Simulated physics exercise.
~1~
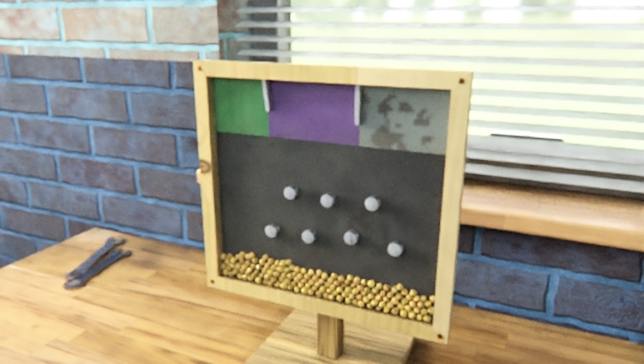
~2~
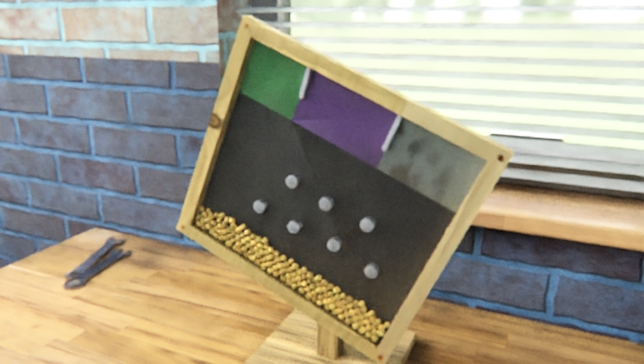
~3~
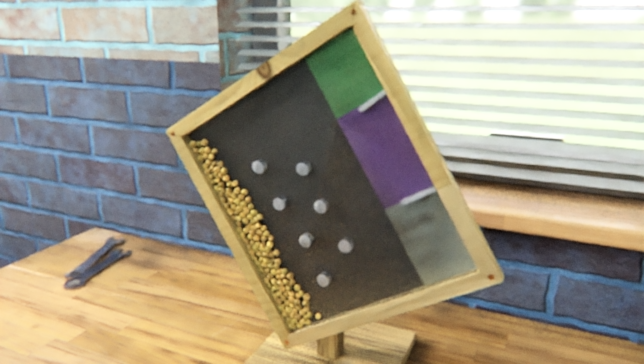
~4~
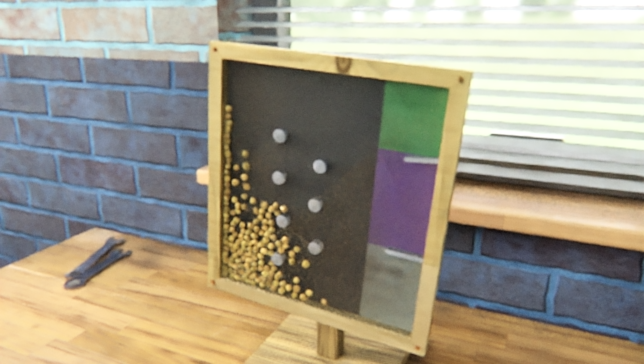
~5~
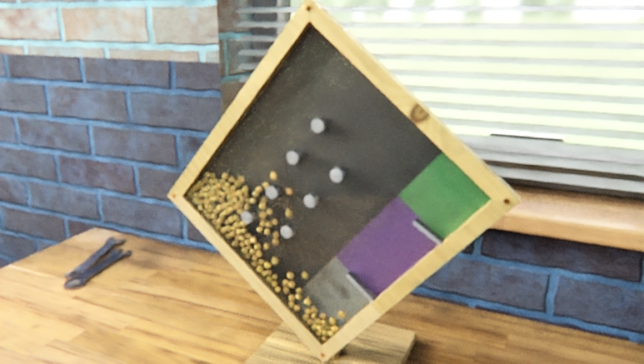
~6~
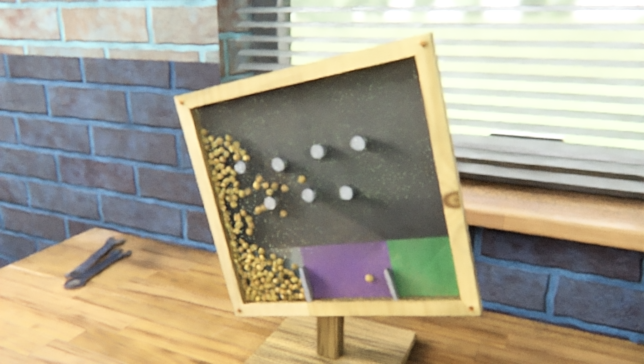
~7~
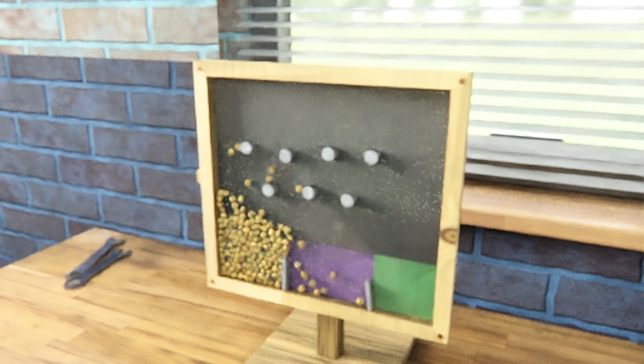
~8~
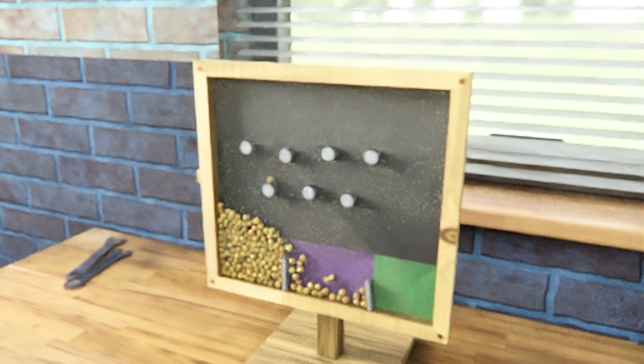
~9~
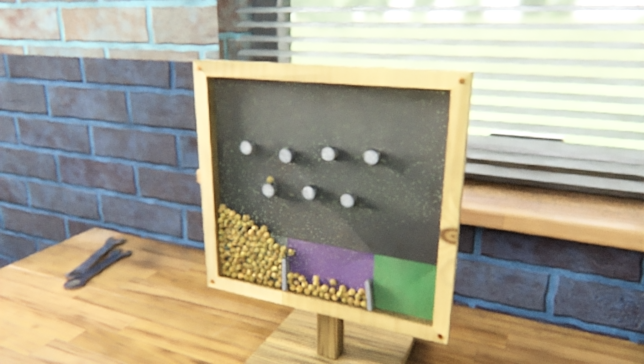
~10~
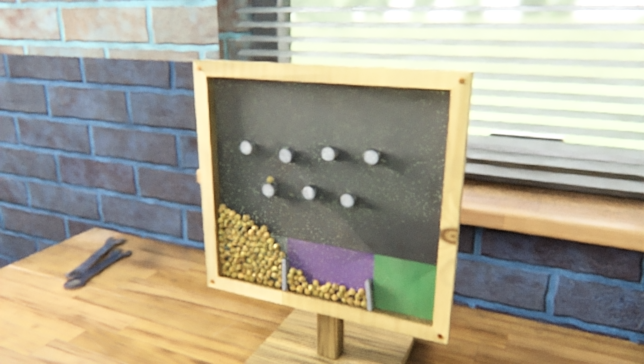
On a wooden tabletop before a blue brick wall and a window with blinds, seen from the front at a slight angle, a flat, wood-framed box stands on a post. Green, purple and grey pockets line its top, with seven pale pegs below and golden chickpeas along the bottom. The box turns clockwise, and the chickpeas ride up on the left, then slide down that side past the pegs. Once it is upside down, it stops while they settle. Most lie heaped over grey at lower left, fewer fill purple, one rests on a peg, and green stays empty.
